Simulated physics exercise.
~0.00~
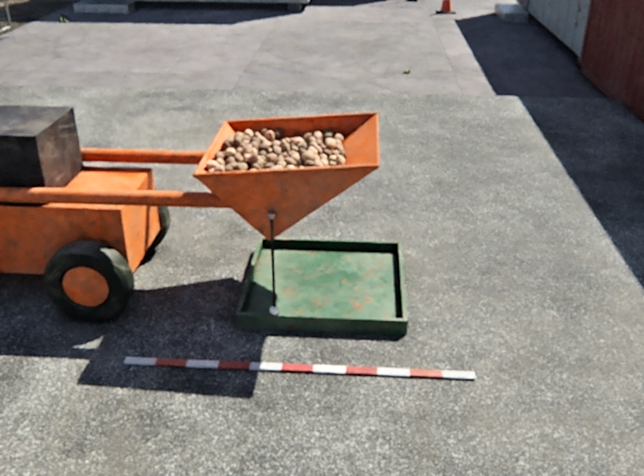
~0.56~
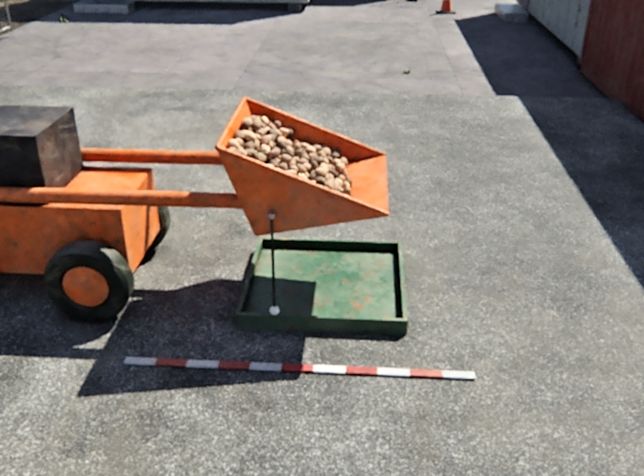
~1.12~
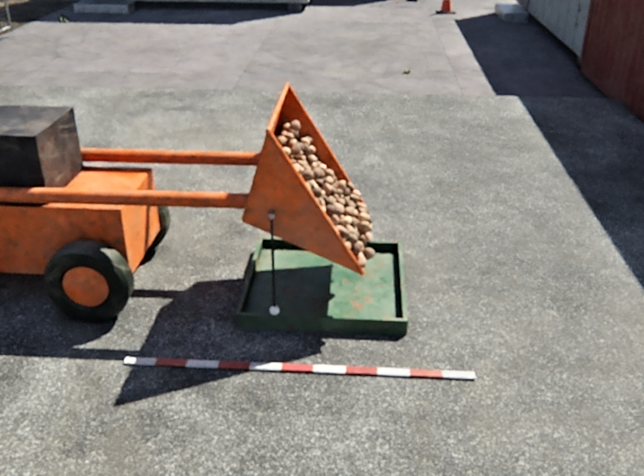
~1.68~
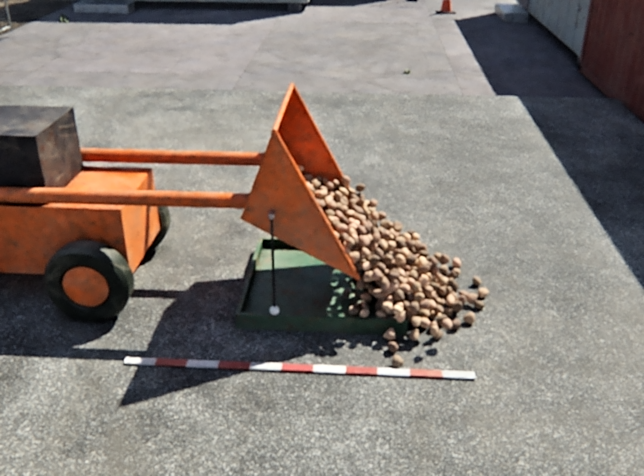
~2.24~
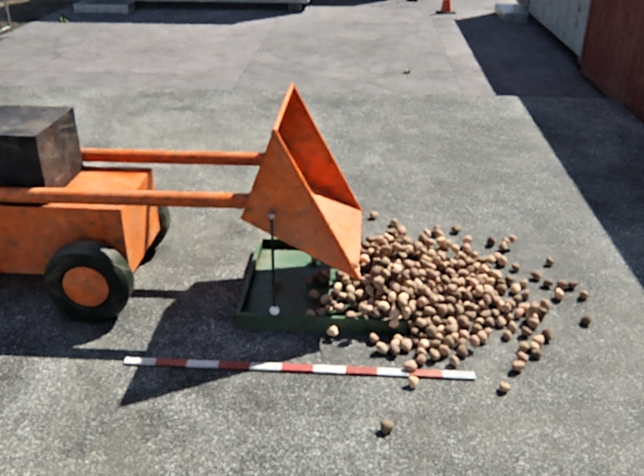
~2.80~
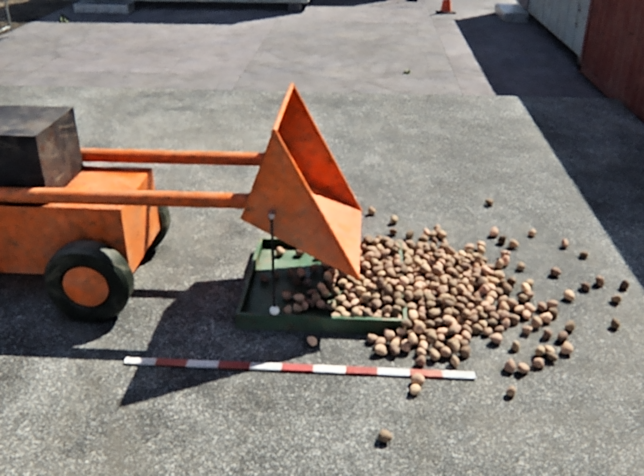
The clip shows an orange loader tipping its raised bucket of smooth brown stones forward over a low green tray, until they pour out to the right, some landing in the tray and many spilling past it across the pavement, leaving the tilted bucket empty.
